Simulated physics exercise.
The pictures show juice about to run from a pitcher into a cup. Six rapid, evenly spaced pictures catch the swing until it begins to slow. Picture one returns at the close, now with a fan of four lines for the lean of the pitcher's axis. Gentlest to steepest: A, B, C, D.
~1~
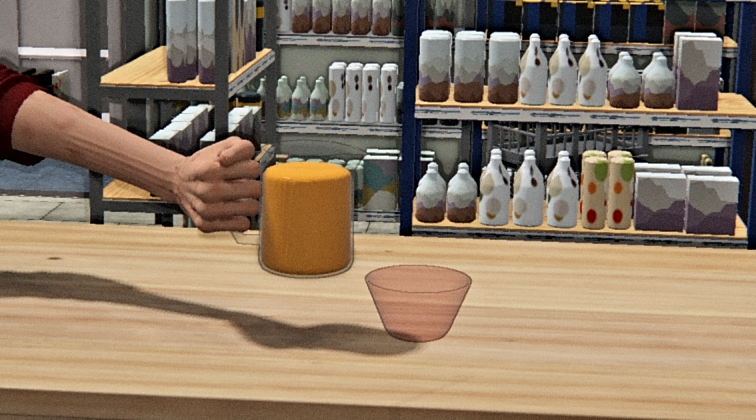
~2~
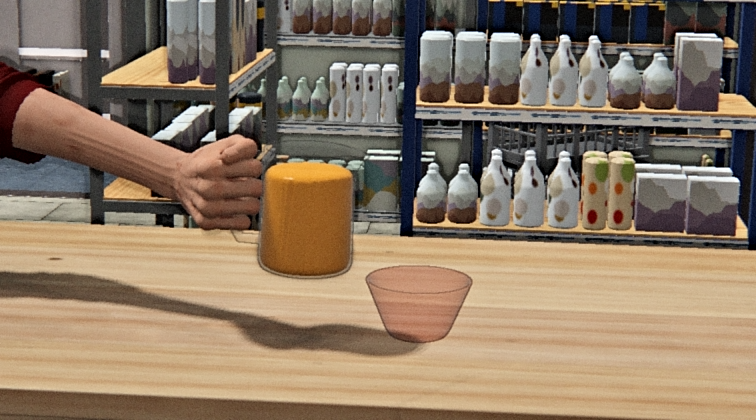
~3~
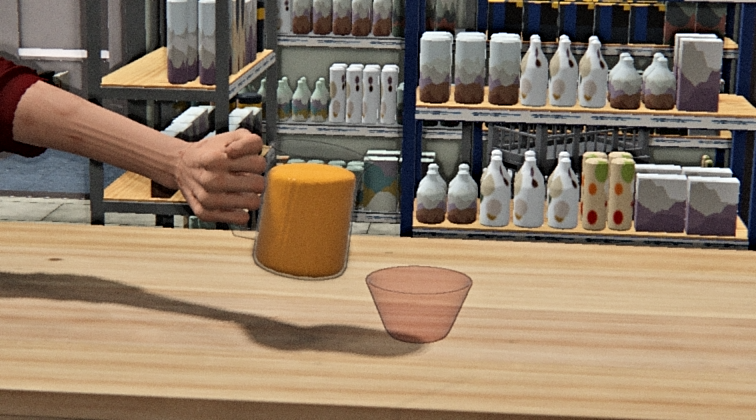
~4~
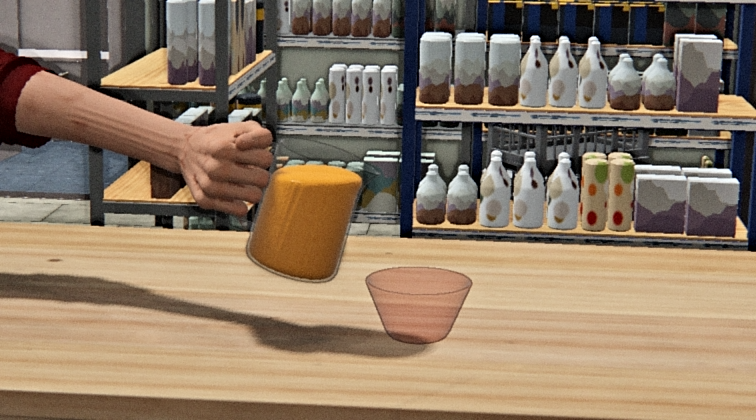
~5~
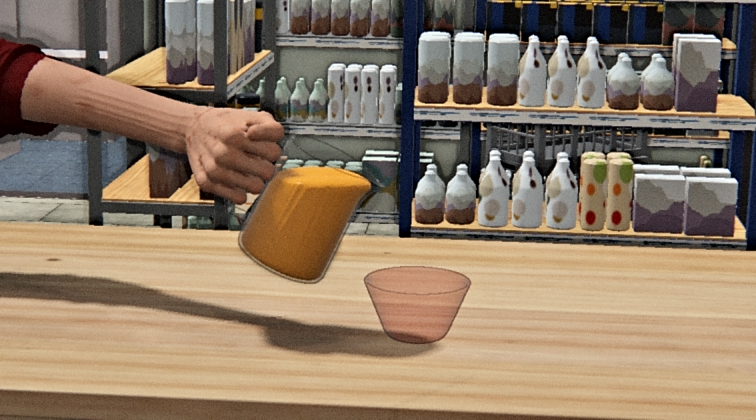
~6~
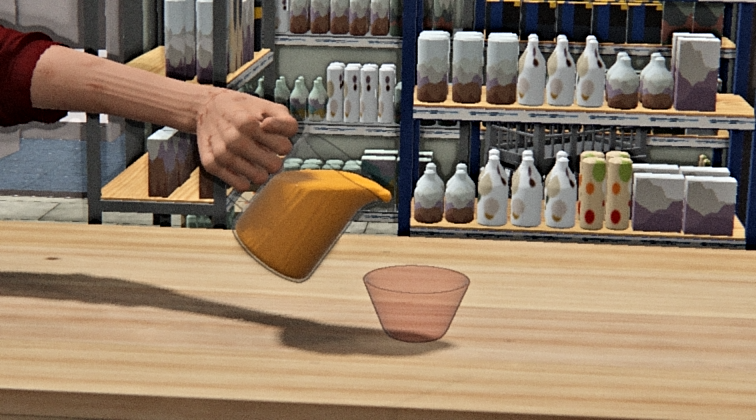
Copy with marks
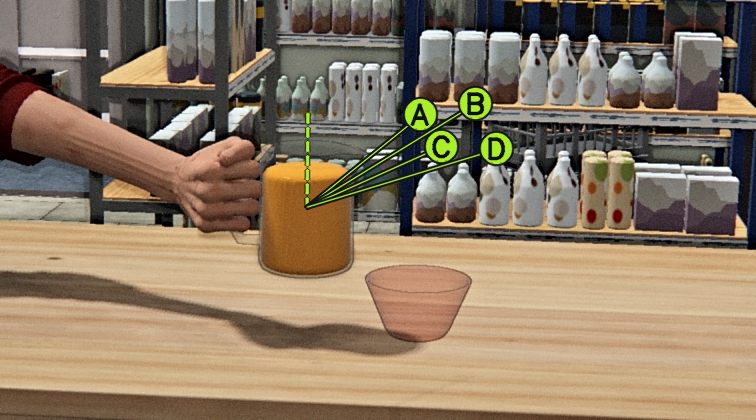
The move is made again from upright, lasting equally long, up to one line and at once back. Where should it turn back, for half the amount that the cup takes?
B beats the others.
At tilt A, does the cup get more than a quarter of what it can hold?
Yes, clearly.
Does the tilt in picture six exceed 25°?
Yes.
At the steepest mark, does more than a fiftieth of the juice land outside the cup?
Yes.
In lime, A at (408, 125); B at (461, 112); C at (426, 153); D at (480, 154).
Choosing A, the cup ends with about 32 % of what it can hold.
Choosing B, the cup ends with about 48 % of what it can hold.
Choosing C, the cup ends with about 65 % of what it can hold; 4 % of the juice is spilt.
Choosing D, the cup ends with about 68 % of what it can hold; 14 % of the juice is spilt.
